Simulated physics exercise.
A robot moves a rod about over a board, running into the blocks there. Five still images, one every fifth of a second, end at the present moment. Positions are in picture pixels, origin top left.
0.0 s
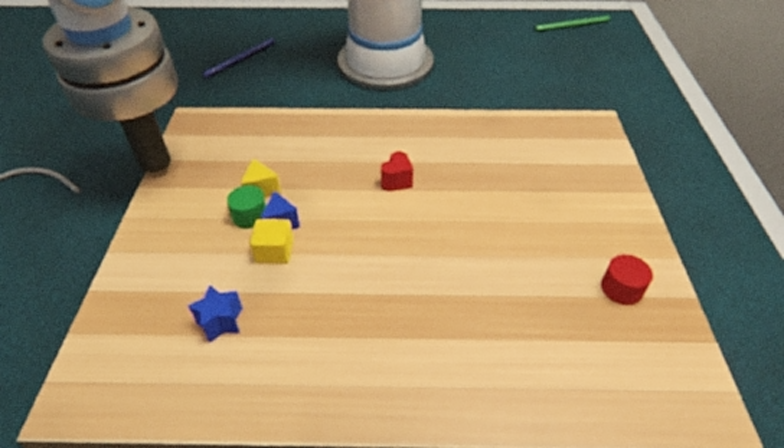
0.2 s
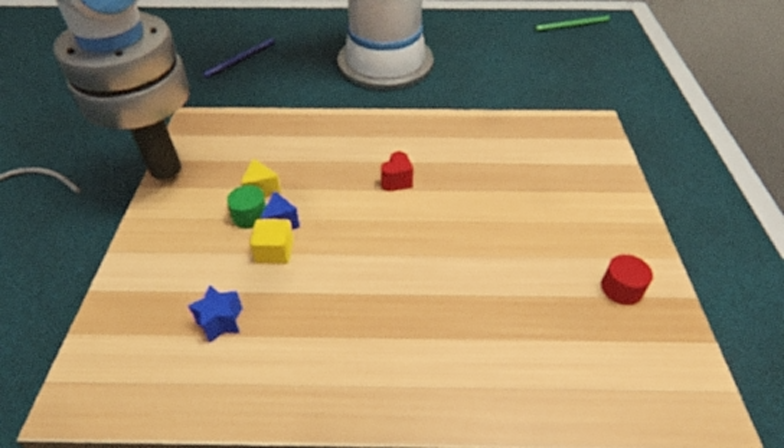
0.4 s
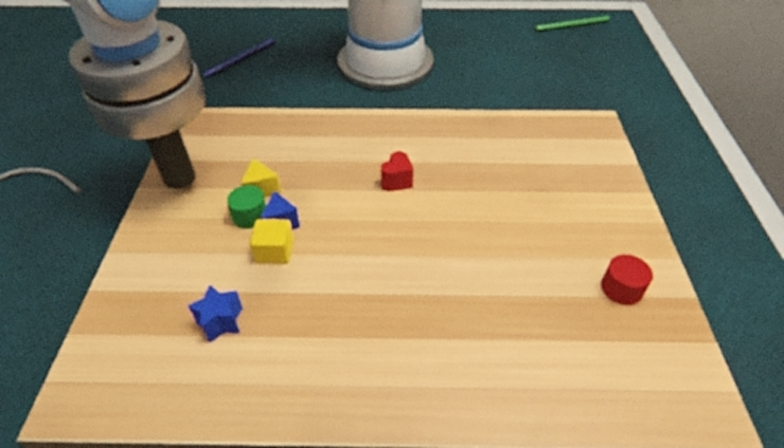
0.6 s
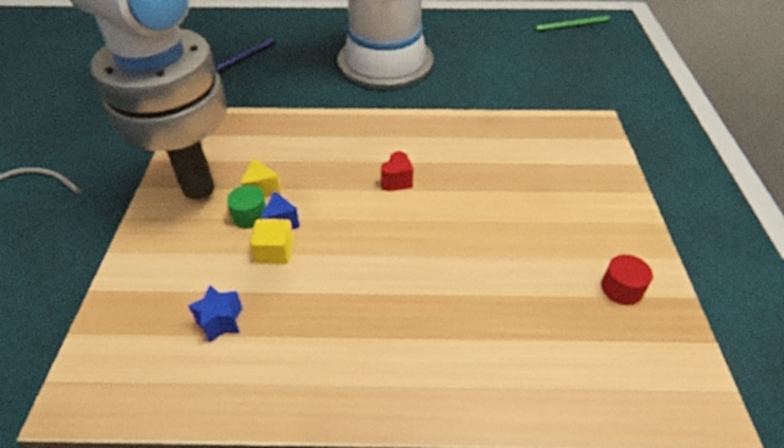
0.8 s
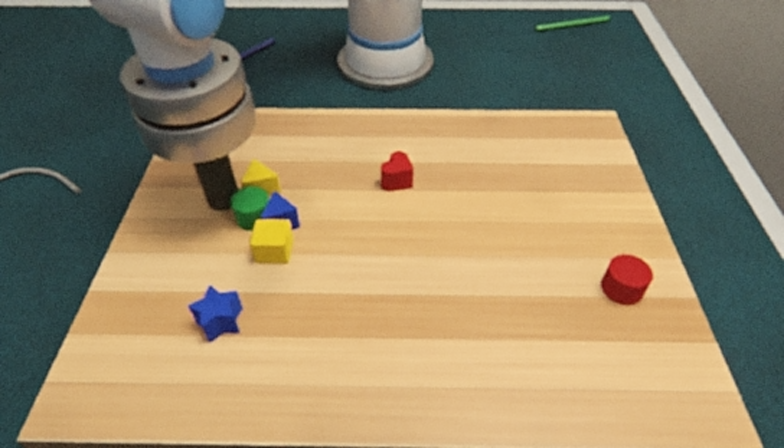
A robot arm moved its dark rod in from the upper left of a wooden board toward a cluster of colourful blocks, then nudged the green round one slightly to the right.
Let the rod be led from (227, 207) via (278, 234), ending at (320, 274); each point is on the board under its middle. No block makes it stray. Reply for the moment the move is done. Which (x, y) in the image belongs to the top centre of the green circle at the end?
Near (339, 227).
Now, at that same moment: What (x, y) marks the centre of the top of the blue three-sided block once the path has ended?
My best guess is (361, 209).
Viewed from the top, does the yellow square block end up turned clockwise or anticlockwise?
Looking down: Clockwise.
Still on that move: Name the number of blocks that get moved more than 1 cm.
It will shift three or more blocks.
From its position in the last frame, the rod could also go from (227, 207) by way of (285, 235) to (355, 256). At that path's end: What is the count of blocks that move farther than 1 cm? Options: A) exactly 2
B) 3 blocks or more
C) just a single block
Option B.
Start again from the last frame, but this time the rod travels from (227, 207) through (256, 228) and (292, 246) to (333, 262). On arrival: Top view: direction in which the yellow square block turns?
Its rotation is clockwise.
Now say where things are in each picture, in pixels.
The first picture shows tip of the rod (156, 162), middles of tops, green circle (245, 197), yellow three-sided block (258, 172), yellow square block (270, 232), blue three-sided block (277, 205).
The second picture shows rod (166, 169), nothing pushed.
The third picture shows rod (180, 179), nothing pushed.
The fourth picture shows rod (199, 189), nothing pushed.
The fifth picture shows rod (224, 200), green circle (250, 199), yellow three-sided block (258, 172), yellow square block (270, 232), blue three-sided block (277, 205).
On the path given first. One third of the way, rod (260, 216); green circle (292, 208); blue three-sided block (321, 212).
Two thirds of the way, rod (291, 238); green circle (326, 220); yellow square block (285, 259), turned 45° clockwise; blue three-sided block (355, 211), turned 25° anticlockwise.
At the end, rod (318, 267); green circle (339, 227); yellow three-sided block unmoved; yellow square block (290, 279), turned 115° clockwise; blue three-sided block (361, 209), turned 40° anticlockwise.
